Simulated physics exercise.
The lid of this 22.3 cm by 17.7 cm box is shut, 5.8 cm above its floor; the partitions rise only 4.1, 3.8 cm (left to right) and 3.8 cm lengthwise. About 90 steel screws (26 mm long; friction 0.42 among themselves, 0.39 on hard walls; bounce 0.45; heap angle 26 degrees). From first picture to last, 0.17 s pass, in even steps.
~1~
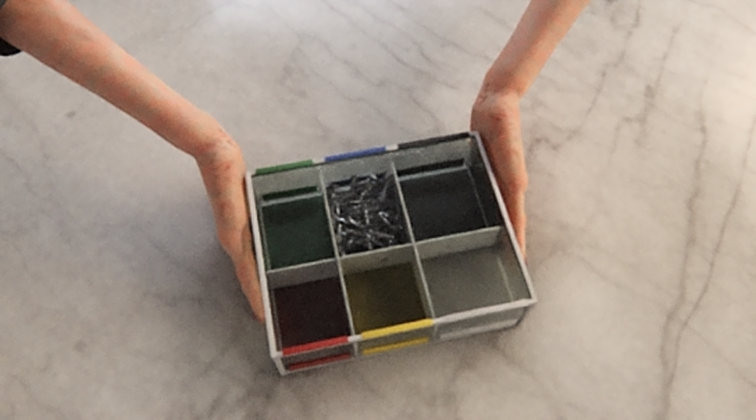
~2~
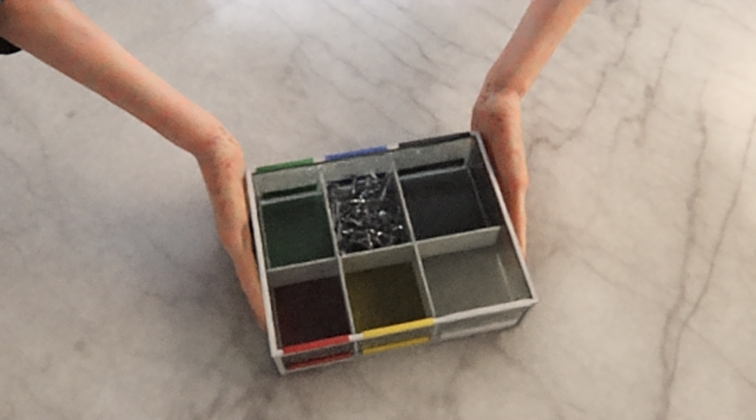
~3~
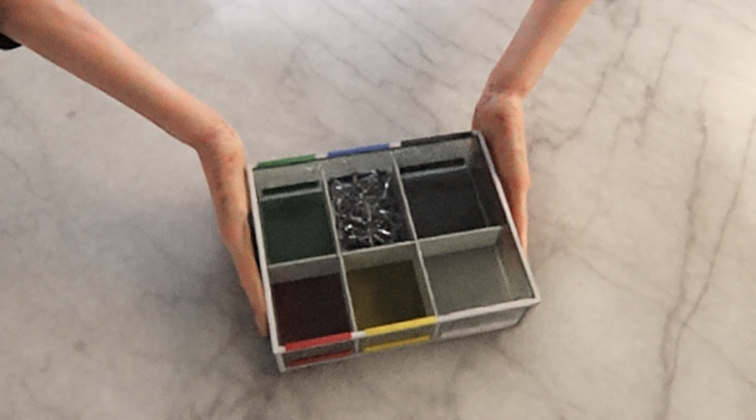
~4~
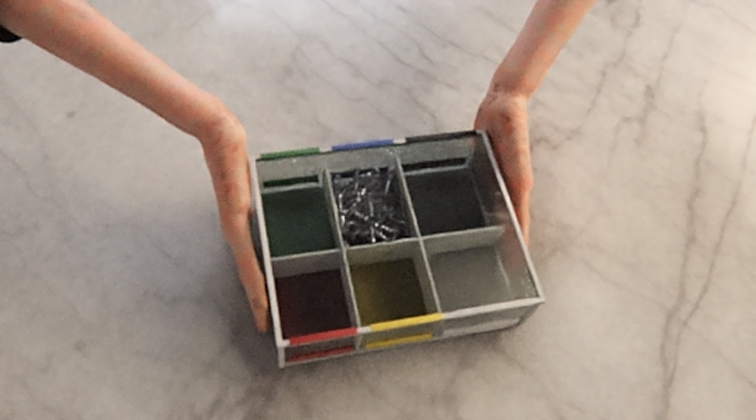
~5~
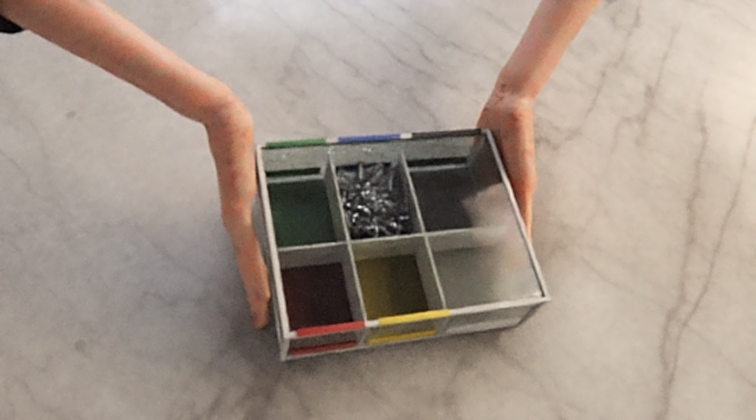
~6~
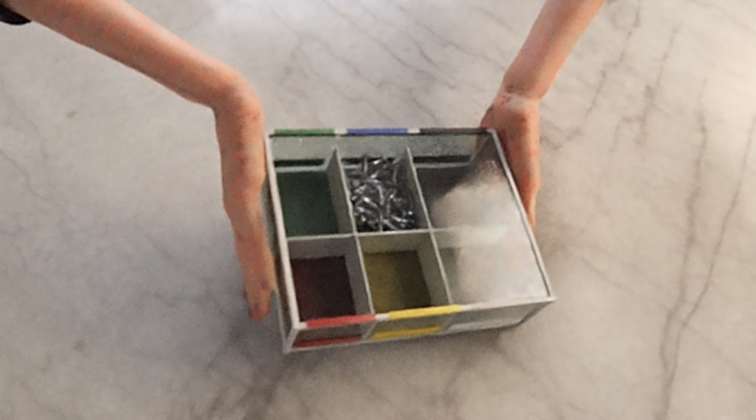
The video shows two hands holding a clear-lidded box with six compartments, small metal screws in the blue-marked one, on a marble surface; the hands slowly tilt the box slightly, and the screws remain in their compartment.
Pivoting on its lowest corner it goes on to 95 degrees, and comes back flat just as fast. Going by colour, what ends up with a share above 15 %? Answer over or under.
Red under, blue over, green under, yellow under, white under, black over.
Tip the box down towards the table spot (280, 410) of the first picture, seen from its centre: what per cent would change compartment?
About 35 per cent.
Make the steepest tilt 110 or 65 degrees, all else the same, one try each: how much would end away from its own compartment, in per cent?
About 45 and 10 per cent.
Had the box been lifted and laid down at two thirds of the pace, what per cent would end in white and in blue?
In that case white 5; blue 60.
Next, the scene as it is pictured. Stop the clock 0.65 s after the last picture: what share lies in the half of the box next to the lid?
About 60 per cent.
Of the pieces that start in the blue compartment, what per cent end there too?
Some 50 per cent.
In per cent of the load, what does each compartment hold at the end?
Red 0, blue 45, green 0, yellow 0, white 5, black 50.
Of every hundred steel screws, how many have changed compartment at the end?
Roughly 55 per cent.
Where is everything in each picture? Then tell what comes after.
Box tilt 0 degrees, front corners at (276, 353) and (532, 300); blue 100 %, in the first frame.
Box tilt 1 degrees, front corners at (276, 352) and (533, 300), in the second frame.
Box tilt 3 degrees, front corners at (278, 348) and (535, 299), in the third frame.
Box tilt 6 degrees, front corners at (282, 342) and (539, 299), lowest corner right front, in the fourth frame.
Box tilt 11 degrees, front corners at (289, 334) and (545, 298), lowest corner right front, in the fifth frame.
Box tilt 16 degrees, front corners at (298, 324) and (550, 297), lowest corner right front; blue 100 %, in the sixth frame.
Then, 0.65 s after the last picture, tilt 95 degrees; blue 90 %, black 10 %.
Then, 1.08 s after the last picture, tilt 42 degrees; blue 45 %, white 5 %, black 50 %.
Then, 1.59 s after the last picture, tilt 0 degrees; blue 45 %, white 5 %, black 50 %.
In the end, red 0 %, blue 45 %, green 0 %, yellow 0 %, white 5 %, black 50 %.
